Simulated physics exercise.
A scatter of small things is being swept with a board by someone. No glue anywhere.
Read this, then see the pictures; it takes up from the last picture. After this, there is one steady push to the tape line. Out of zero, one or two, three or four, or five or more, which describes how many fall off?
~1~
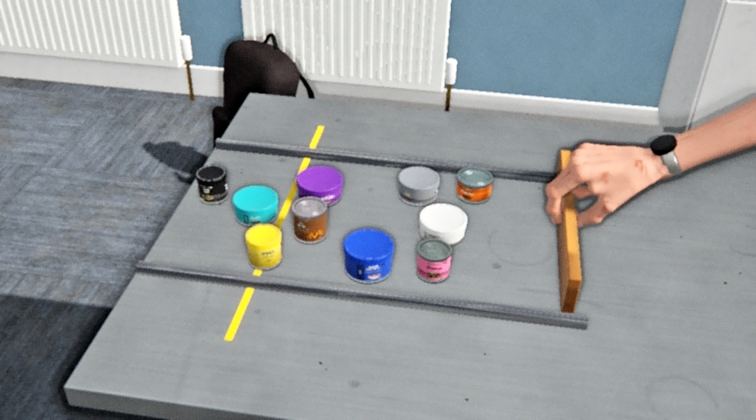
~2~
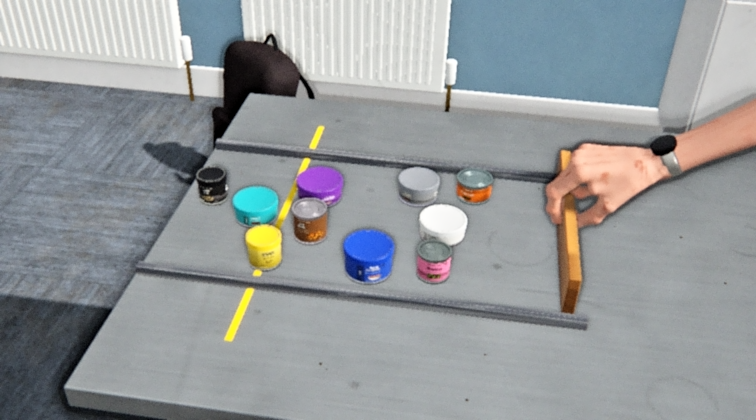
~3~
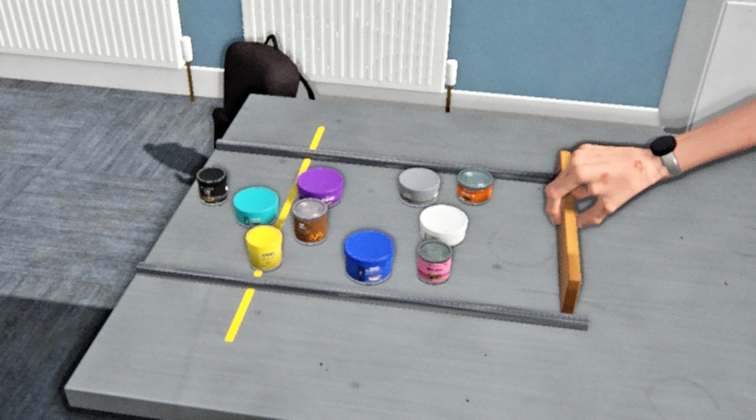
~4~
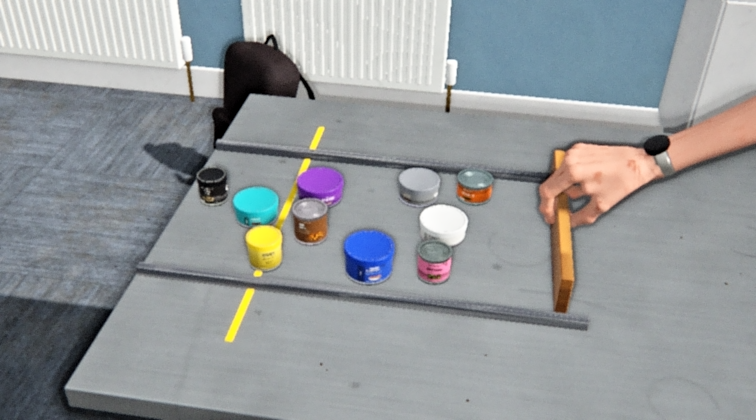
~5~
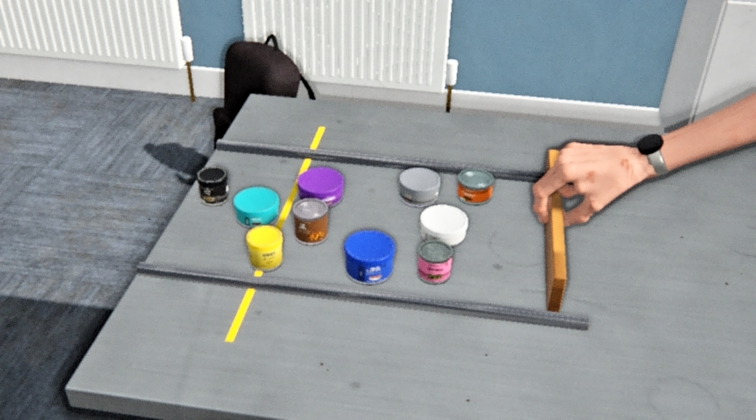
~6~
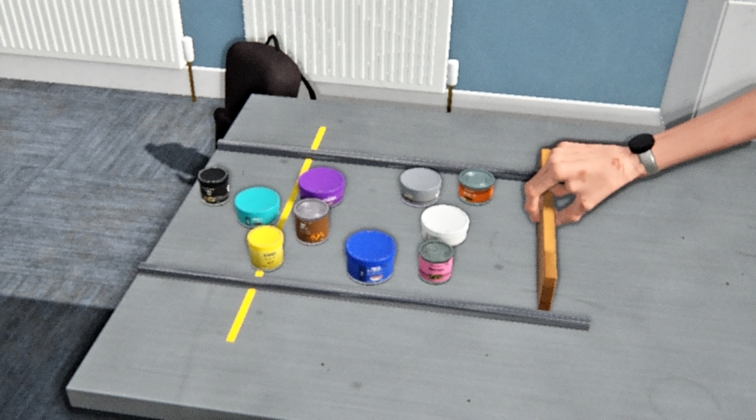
Most likely nothing will tumble off the end.
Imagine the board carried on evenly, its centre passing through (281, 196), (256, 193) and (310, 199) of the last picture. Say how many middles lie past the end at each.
First 0, then 2, then 0.
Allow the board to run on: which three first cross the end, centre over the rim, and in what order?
First the black tin, next the yellow pot, then the purple tin.
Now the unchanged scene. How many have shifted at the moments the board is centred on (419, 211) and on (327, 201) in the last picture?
I get 5 at the one place and 9 at the other.
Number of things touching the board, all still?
That makes 4.
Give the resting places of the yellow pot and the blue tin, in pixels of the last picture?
First: About (169, 249); second: About (211, 250).
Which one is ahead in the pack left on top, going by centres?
The black tin is foremost.
A little later, none off yet; black tin at rest near (214, 187); turquoise tin at rest near (258, 208); yellow pot at rest near (266, 249).
Next, none off yet; black tin at rest near (214, 187); turquoise tin shifted a little near (240, 214); yellow pot shifted about its own width near (217, 248).
When it is over, the number that fall off is zero.
